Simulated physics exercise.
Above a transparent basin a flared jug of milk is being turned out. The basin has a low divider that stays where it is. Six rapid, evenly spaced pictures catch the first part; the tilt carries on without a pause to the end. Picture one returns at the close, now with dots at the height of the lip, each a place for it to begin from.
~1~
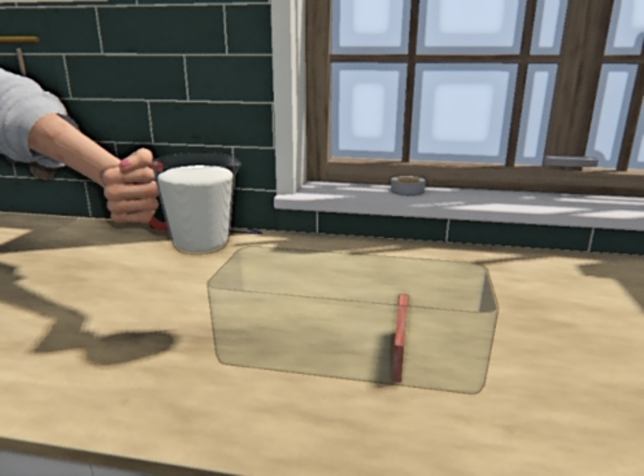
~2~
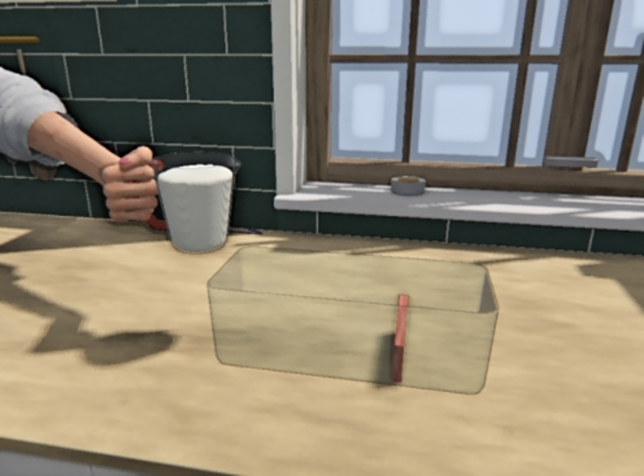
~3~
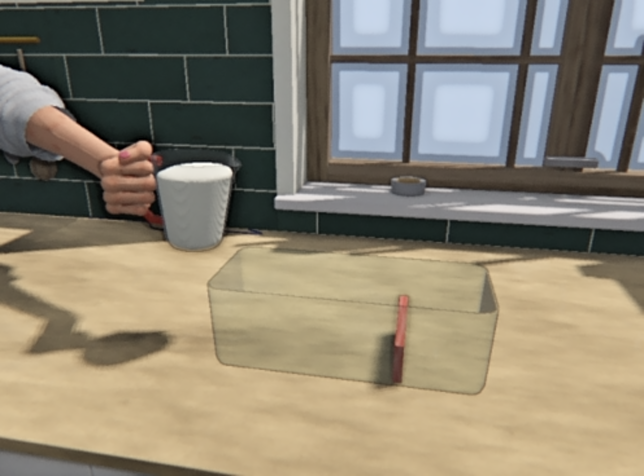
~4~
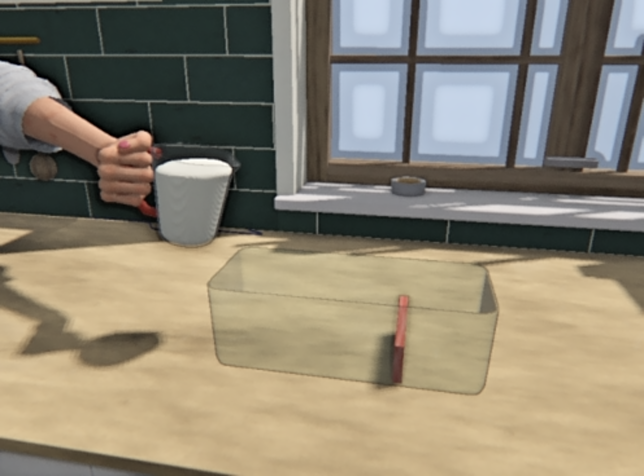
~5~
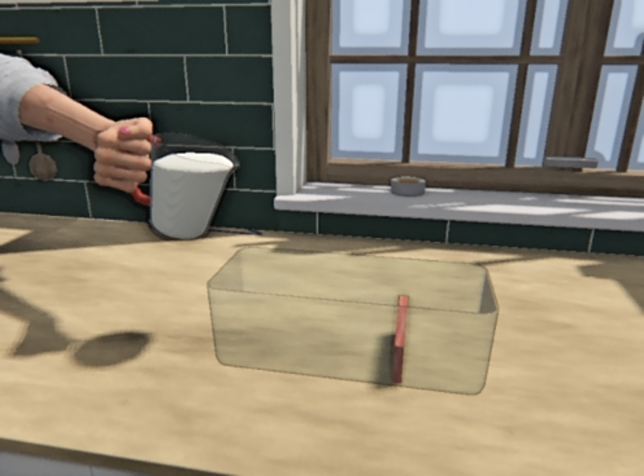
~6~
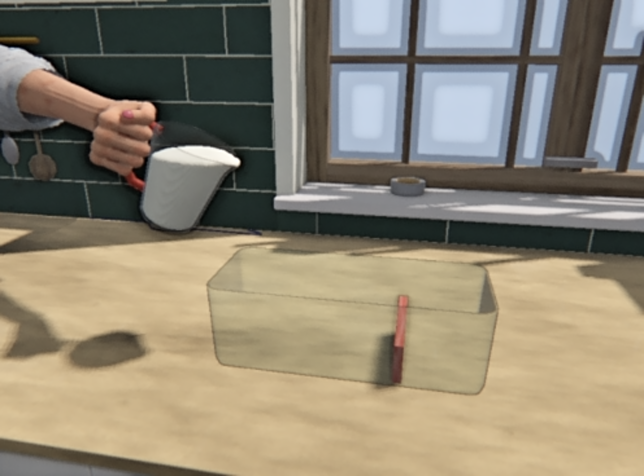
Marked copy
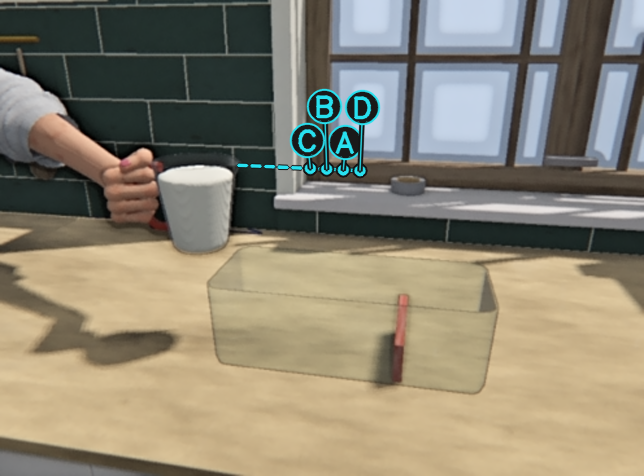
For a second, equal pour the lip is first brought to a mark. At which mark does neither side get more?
Choose B.
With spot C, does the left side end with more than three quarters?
Yes.
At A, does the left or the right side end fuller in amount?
The right side.
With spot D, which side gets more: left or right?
The right one.
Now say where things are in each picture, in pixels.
The first frame shows upright, lip at (238, 165); basin from (217, 358) to (484, 390); top of the wall at (402, 318); nothing has left yet.
The second frame shows upright, lip at (238, 165); nothing has left yet.
The third frame shows tipped about 4°, lip at (238, 165); nothing has left yet.
The fourth frame shows tipped about 10°, lip at (238, 166); nothing has left yet.
The fifth frame shows tipped about 17°, lip at (237, 165); nothing has left yet.
The sixth frame shows tipped about 26°, lip at (237, 165); nothing has left yet.
In cyan, A at (343, 169); B at (326, 169); C at (310, 168); D at (360, 170).
Choosing A, about 14 % ends left of the wall and 85 % right of it.
Choosing B, about 49 % ends left of the wall and 50 % right of it.
Choosing C, about 92 % ends left of the wall and 6 % right of it.
Choosing D, about 8 % ends left of the wall and 88 % right of it; 4 % is lost outside.
